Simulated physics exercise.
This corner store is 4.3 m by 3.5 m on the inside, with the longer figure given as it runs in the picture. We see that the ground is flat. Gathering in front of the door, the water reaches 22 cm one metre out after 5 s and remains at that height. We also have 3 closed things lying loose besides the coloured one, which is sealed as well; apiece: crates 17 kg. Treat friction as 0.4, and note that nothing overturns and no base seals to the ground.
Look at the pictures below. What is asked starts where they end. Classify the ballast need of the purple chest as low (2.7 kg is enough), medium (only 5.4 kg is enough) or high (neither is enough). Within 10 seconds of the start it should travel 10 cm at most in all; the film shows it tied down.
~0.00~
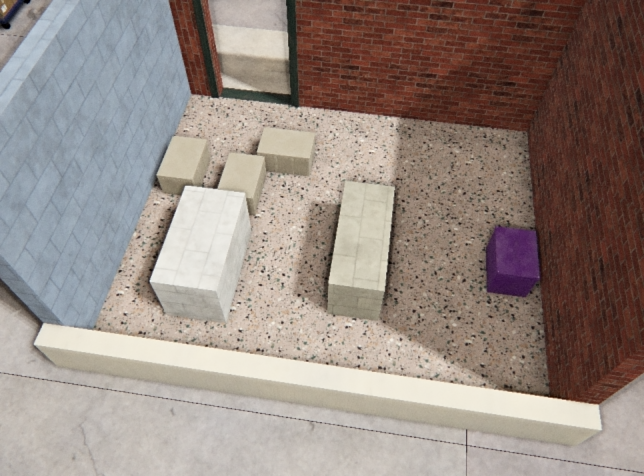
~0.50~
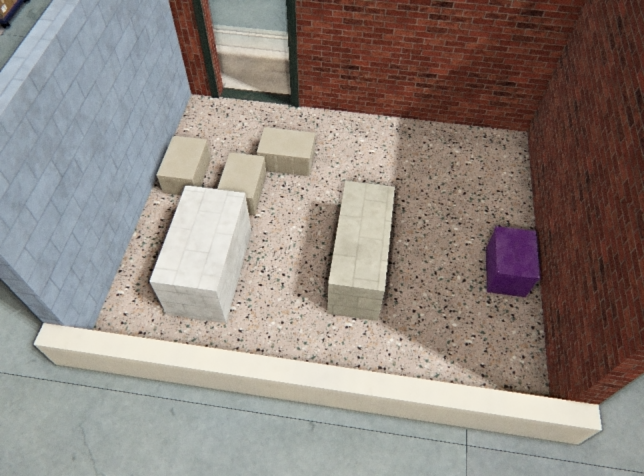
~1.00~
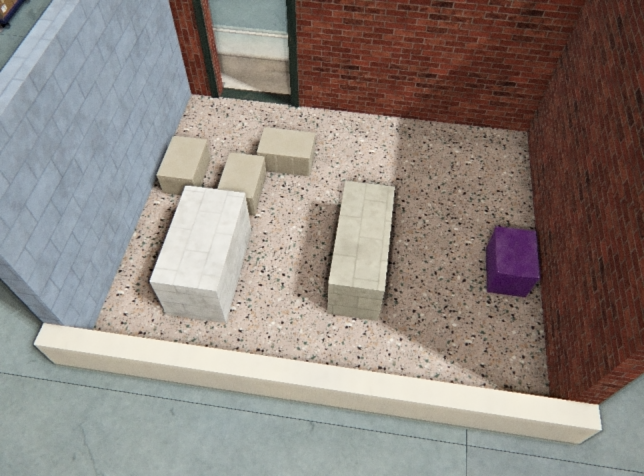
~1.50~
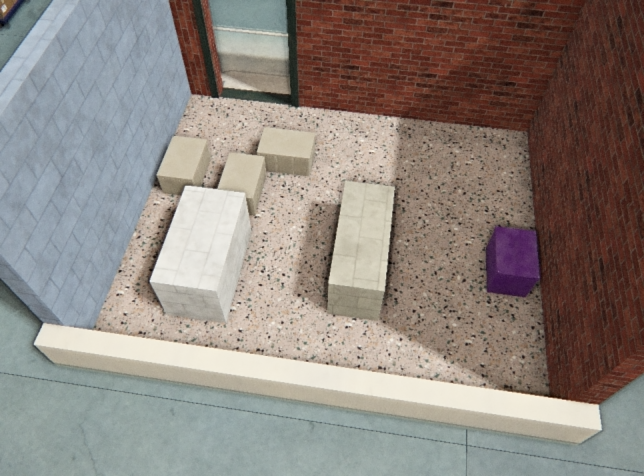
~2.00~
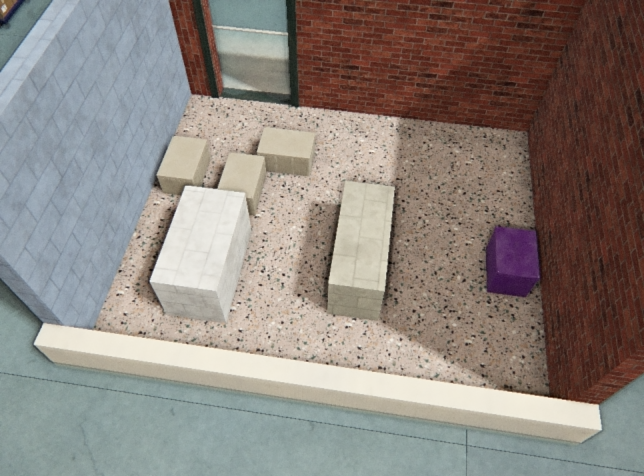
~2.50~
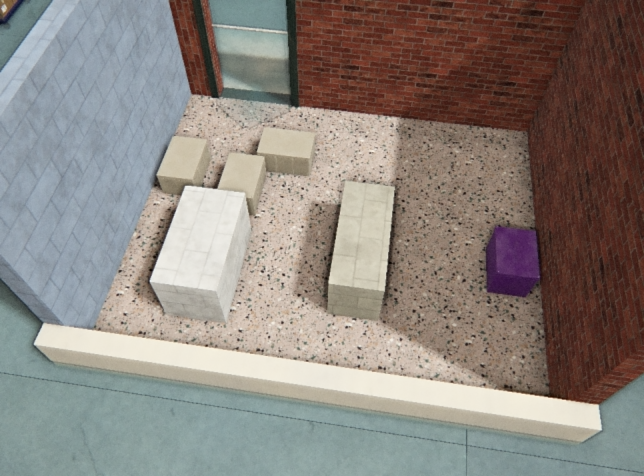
Low.
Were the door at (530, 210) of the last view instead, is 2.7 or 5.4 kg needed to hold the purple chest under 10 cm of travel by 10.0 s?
Both fall short.
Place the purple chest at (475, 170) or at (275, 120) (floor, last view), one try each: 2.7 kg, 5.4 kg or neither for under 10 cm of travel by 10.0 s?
Taking them in turn, neither mass keeps it, and neither mass keeps it.
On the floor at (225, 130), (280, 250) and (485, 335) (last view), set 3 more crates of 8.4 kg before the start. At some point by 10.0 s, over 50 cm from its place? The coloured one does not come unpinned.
In turn: Beyond it, beyond it, within it.
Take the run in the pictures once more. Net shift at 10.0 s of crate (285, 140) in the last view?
Measured from where it began, that comes to 80 cm, in that order.
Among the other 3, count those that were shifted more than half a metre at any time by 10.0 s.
By my tally, 3.
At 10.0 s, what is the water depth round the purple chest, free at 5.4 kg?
About 3 cm.
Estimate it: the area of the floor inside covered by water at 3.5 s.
I'd estimate close to 1.5 m2.
After 3.5 s the purple chest would be 0 cm from its start with 2.7 kg and 0 cm from its start with 5.4 kg; 0 cm of water round it then.
After 4.5 s the purple chest would be 0 cm from its start with 2.7 kg and 0 cm from its start with 5.4 kg; 0 cm of water round it then.
After 7.0 s the purple chest would be 0 cm from its start with 2.7 kg and 0 cm from its start with 5.4 kg; 0 cm of water round it then.
After 10.0 s the purple chest would be 3 cm from its start with 2.7 kg and 1 cm from its start with 5.4 kg; 3 cm of water round it then.
